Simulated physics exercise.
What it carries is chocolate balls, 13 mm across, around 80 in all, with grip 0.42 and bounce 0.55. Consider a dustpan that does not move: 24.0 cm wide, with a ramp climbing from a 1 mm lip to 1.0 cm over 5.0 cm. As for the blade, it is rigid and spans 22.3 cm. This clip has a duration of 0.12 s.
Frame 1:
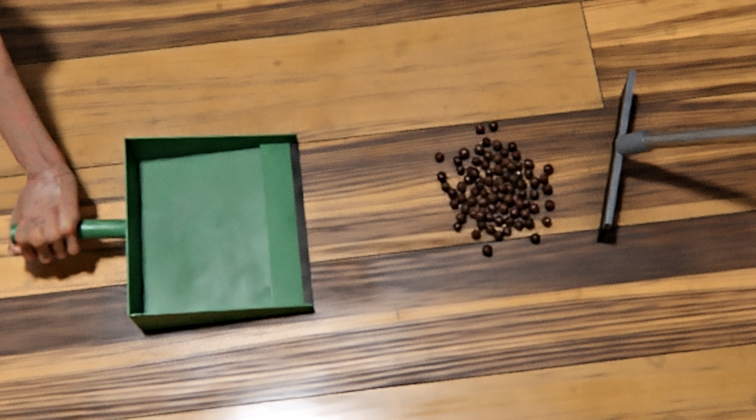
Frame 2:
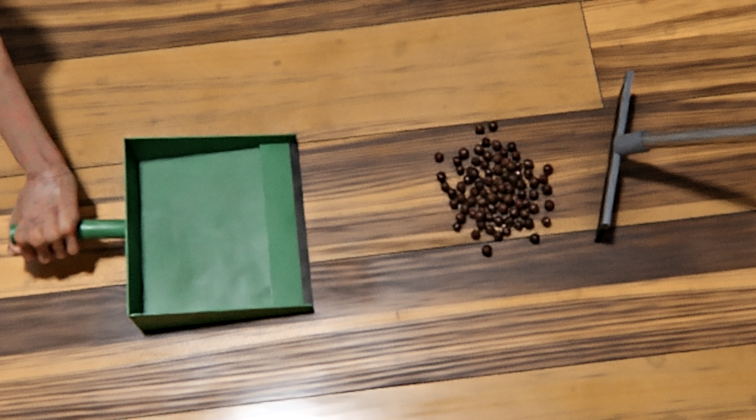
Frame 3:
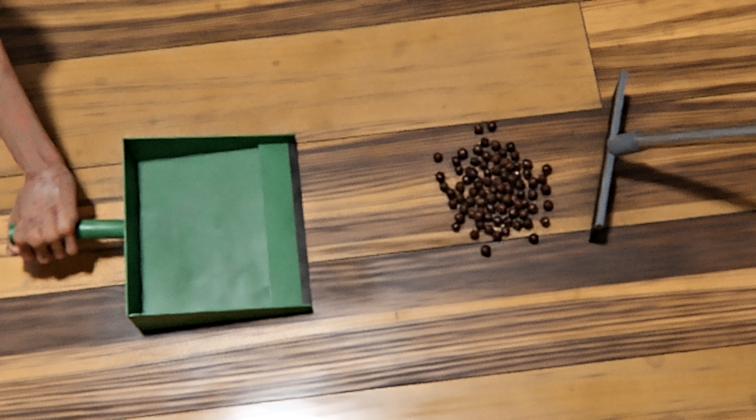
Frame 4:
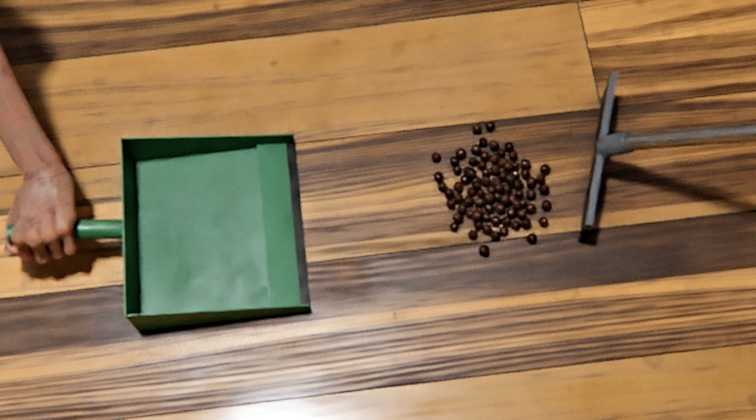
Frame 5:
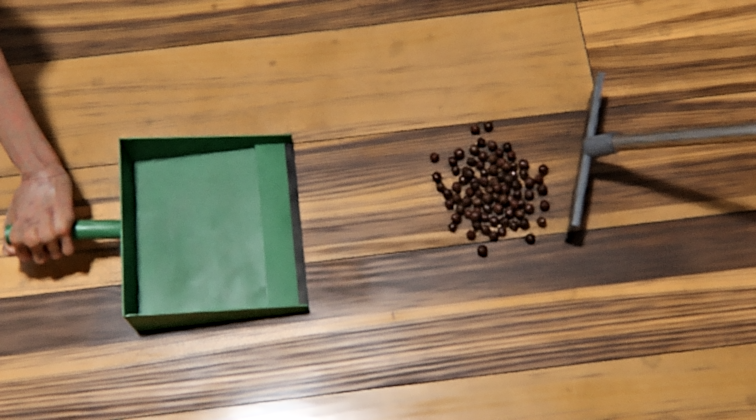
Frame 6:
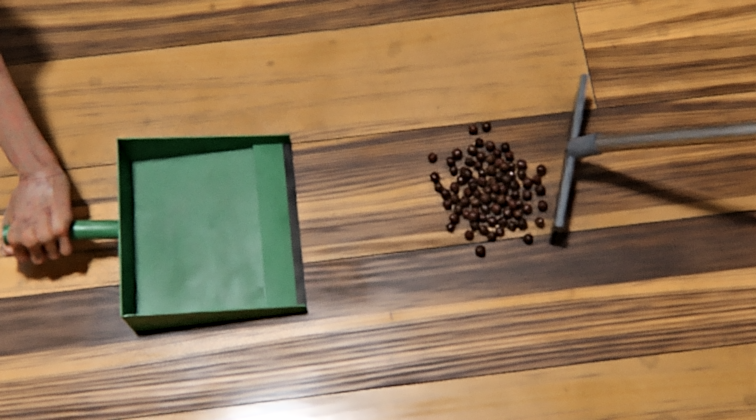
At first, a hand grips the handle of a green dustpan on a striped wooden floor, with a loose pile of dark brown balls to its right and a grey blade farther right. The blade then slides left, slowly and then faster, closing most of the gap while the pile stays undisturbed.
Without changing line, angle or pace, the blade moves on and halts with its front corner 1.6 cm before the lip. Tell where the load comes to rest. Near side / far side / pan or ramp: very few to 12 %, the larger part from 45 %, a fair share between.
Past the pan's near side: Very few; past the pan's far side: A fair share; in the pan or on its ramp: A fair share.
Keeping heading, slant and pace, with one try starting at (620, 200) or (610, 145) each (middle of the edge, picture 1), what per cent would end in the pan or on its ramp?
Estimates: 35 percent and 20 percent.
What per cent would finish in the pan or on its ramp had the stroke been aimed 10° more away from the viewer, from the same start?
That gives near 25 in a hundred.
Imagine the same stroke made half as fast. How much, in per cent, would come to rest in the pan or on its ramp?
It would come to roughly 15 percent.
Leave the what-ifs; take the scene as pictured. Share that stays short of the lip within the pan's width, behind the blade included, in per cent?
Share there: About 40 %.
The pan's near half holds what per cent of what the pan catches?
Close to 10 %.
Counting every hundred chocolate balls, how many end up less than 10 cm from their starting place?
Close to 0 per cent of it.
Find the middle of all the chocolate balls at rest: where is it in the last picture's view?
Around (289, 171).
Then, 0.22 s after the last picture, middle of the blade 21 cm from the lip; 0 % over the lip, far side 5 %, near side 0 %.
Then, 0.36 s after the last picture, middle of the blade 10 cm from the lip; 0 % over the lip, far side 20 %, near side 0 %.
Then, 0.63 s after the last picture, middle of the blade 5 cm from the lip; 35 % over the lip, far side 30 %, near side 0 %.
In the end, near side 0 %, far side 30 %, pan 25 %, in front of the lip or behind the blade 40 %.
